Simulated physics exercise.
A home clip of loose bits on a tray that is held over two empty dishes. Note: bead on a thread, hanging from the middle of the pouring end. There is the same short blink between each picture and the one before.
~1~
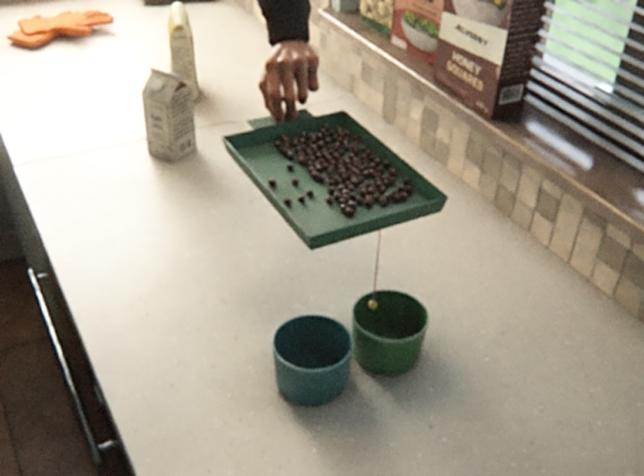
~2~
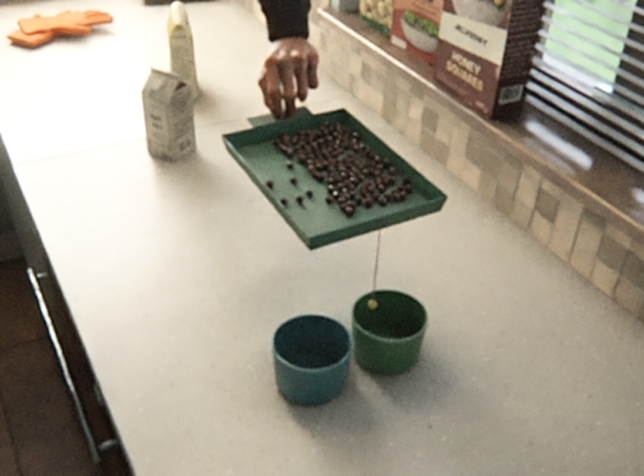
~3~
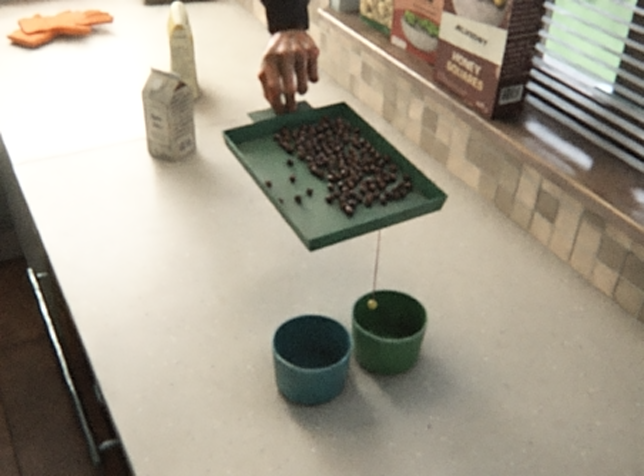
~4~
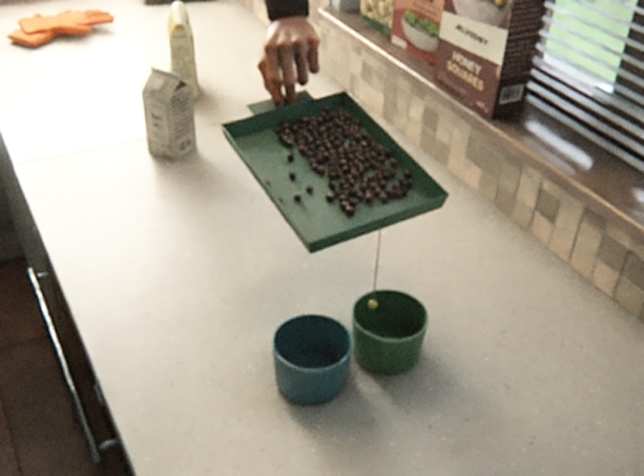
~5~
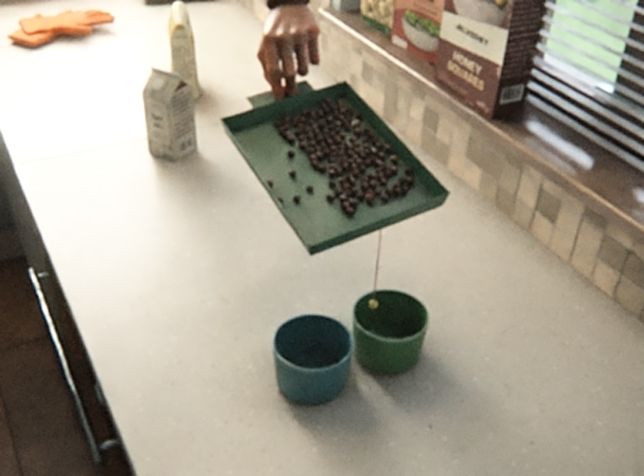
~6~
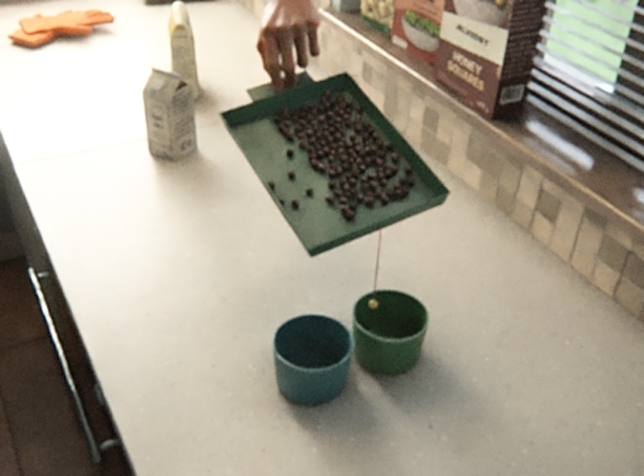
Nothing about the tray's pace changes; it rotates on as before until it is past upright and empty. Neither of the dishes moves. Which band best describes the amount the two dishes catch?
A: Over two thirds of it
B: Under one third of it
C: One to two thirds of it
A.
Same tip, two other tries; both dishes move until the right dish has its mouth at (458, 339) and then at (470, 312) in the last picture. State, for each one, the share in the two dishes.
Trial 1 about 0 %, trial 2 about 0 %.
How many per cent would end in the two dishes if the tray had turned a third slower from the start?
Near 100 in a hundred.
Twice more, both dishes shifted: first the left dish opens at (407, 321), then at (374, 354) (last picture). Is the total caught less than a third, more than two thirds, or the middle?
Less than a third; below one third.
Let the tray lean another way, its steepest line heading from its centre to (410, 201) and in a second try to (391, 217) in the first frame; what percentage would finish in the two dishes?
I'd say roughly 10 percent with the first slope, 20 percent with the other.
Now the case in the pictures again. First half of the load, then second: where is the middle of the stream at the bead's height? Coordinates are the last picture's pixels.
First close to (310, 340), next close to (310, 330).
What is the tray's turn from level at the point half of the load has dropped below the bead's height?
Roughly 90°.
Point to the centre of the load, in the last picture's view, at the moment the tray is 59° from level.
Its middle sits at about pixel (329, 230).
Shortly afterwards, tray tipped steeply; the bulk on the tray; a little in the left dish; only a few in the air.
Next, tray tipped right over; a little on the tray; the bulk in the left dish; only a few outside both; a little in the air.
Some moments later, tray tipped past a quarter turn; all but a few in the left dish; only a few outside both.
In the end, tray tipped past a quarter turn; all but a few in the left dish; none at all in the right dish; only a few outside both.
